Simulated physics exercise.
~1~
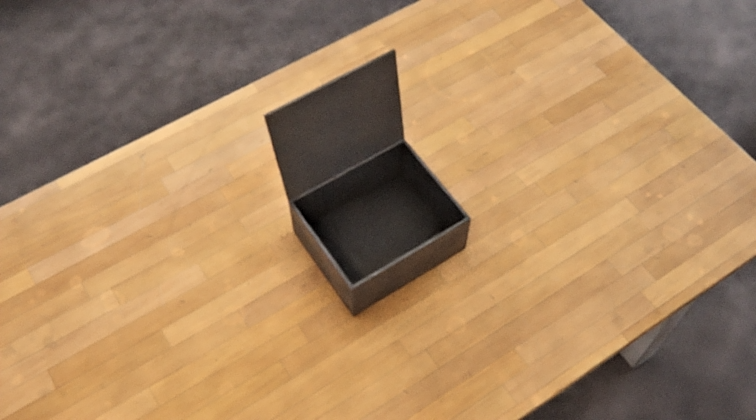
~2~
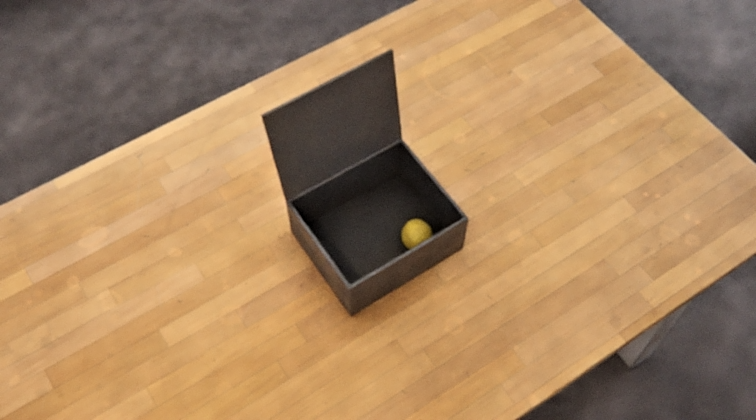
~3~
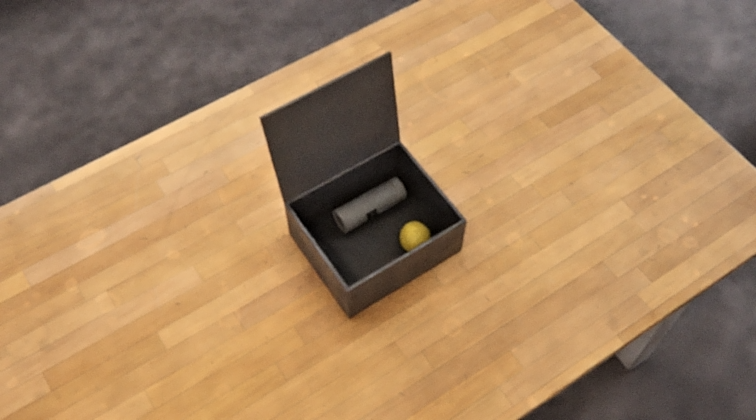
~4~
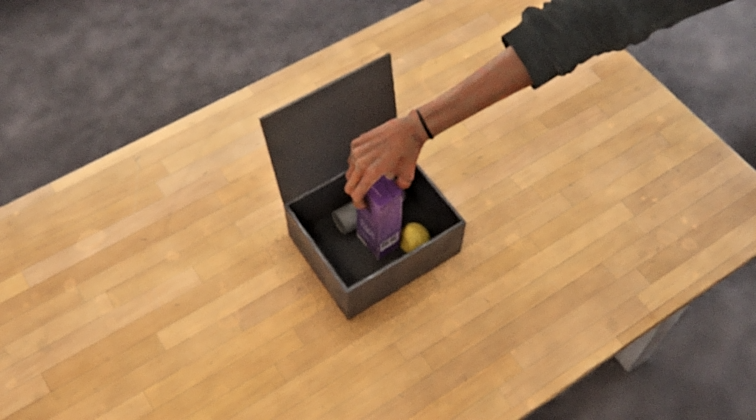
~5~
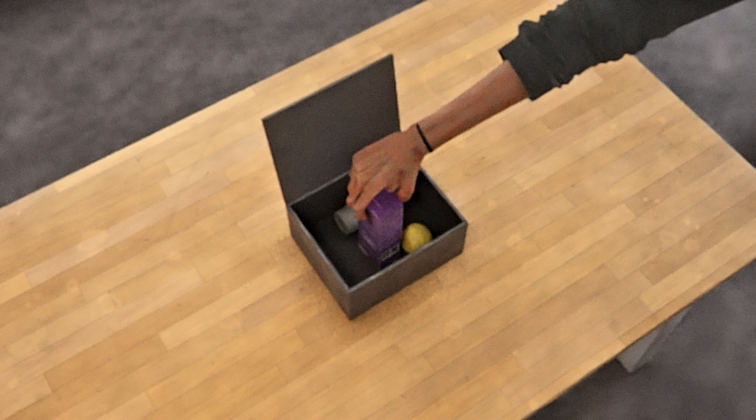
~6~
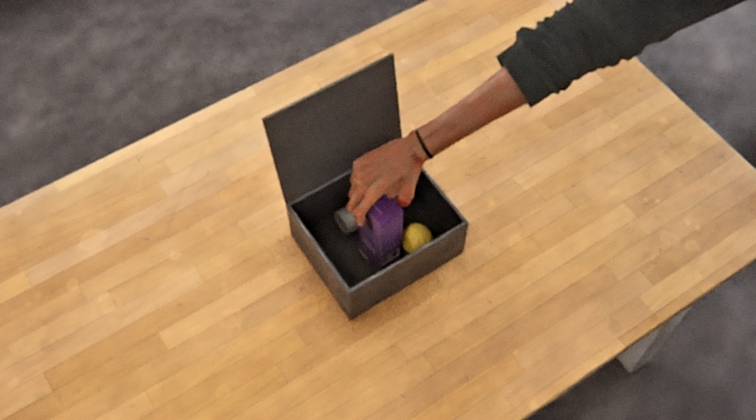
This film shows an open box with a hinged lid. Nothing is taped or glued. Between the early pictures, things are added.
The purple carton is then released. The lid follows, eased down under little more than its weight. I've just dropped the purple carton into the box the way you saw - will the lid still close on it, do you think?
No, it won't close.
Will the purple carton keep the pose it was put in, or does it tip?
By the end it has kept its angle.
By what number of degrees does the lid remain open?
Some 40 degrees above the rim, more or less.
Then, 1.40 s after the last picture, lid 79° above the rim.
Then, 1.70 s after the last picture, lid 48° above the rim.
At rest, lid 38° above the rim; all 3 in place. Seen from the same camera at the end, purple carton near (382, 231).
